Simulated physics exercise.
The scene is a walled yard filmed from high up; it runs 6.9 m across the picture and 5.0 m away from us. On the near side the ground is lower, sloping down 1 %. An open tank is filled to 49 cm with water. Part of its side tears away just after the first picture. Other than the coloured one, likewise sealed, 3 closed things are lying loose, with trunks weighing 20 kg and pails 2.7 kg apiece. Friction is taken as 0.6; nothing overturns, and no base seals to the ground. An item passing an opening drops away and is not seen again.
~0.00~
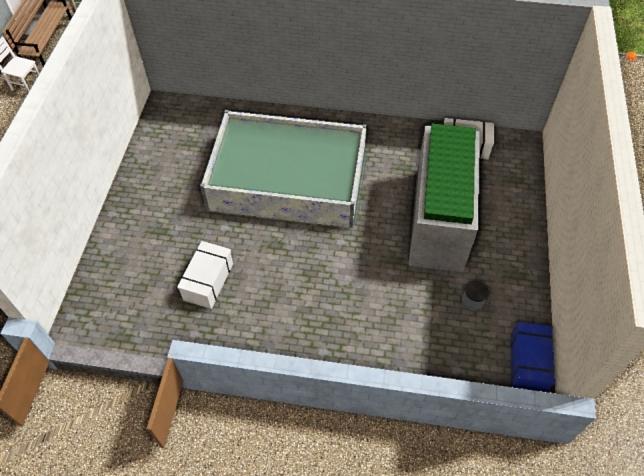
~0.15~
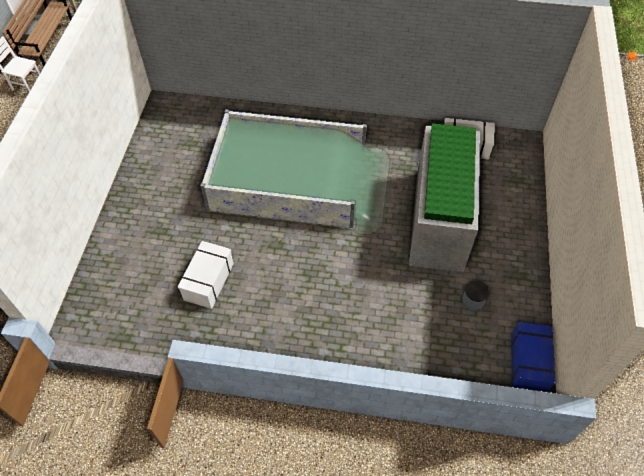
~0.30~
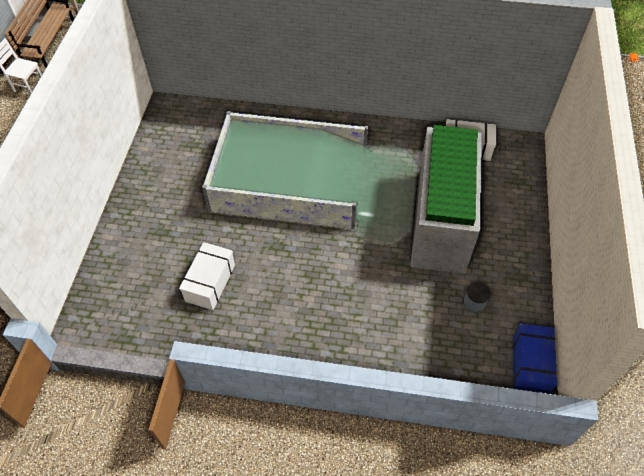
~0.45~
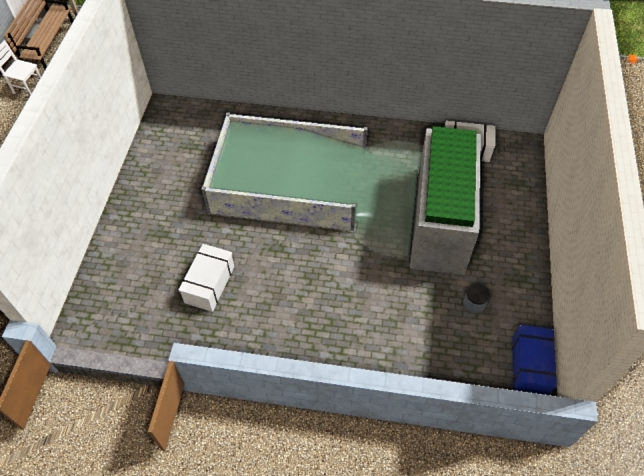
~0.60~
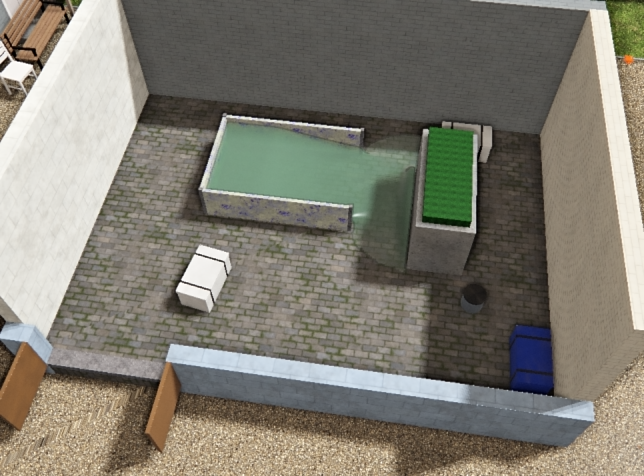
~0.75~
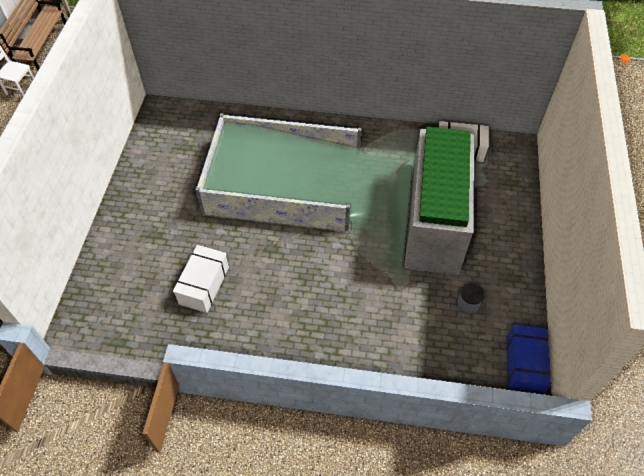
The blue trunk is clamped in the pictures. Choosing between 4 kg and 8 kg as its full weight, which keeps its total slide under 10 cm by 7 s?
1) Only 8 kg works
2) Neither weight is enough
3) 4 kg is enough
2.
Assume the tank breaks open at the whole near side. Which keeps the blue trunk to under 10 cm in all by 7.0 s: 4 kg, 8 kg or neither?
Answer: Neither of them.
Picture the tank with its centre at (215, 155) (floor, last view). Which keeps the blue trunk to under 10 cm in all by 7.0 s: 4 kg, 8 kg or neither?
In that case neither weight holds it.
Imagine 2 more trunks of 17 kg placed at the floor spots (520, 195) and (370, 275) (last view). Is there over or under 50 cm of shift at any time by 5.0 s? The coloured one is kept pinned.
One after the other: Goes beyond it, then goes beyond it.
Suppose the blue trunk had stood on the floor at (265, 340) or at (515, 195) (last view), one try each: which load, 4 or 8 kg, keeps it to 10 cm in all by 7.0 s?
Well, nothing does it for the first, nothing does it for the second.
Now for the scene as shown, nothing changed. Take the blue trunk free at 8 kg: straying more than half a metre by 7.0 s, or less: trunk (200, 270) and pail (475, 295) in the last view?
The first is within the limit and the second is over the limit.
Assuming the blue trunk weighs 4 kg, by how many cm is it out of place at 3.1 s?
It would be some 5 cm from its spot.
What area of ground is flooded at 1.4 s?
That flooded area is roughly 10.0 m2.
After 1.4 s the blue trunk would be 0 cm from its start with 4 kg and 0 cm from its start with 8 kg; 0 cm of water round it then.
After 3.1 s the blue trunk would be 4 cm from its start with 4 kg and 2 cm from its start with 8 kg; 2 cm of water round it then.
After 4.9 s the blue trunk would be 3 cm from its start with 4 kg and 3 cm from its start with 8 kg; 12 cm of water round it then.
After 7.0 s the blue trunk would be 41 cm from its start with 4 kg and 50 cm from its start with 8 kg; 10 cm of water round it then.
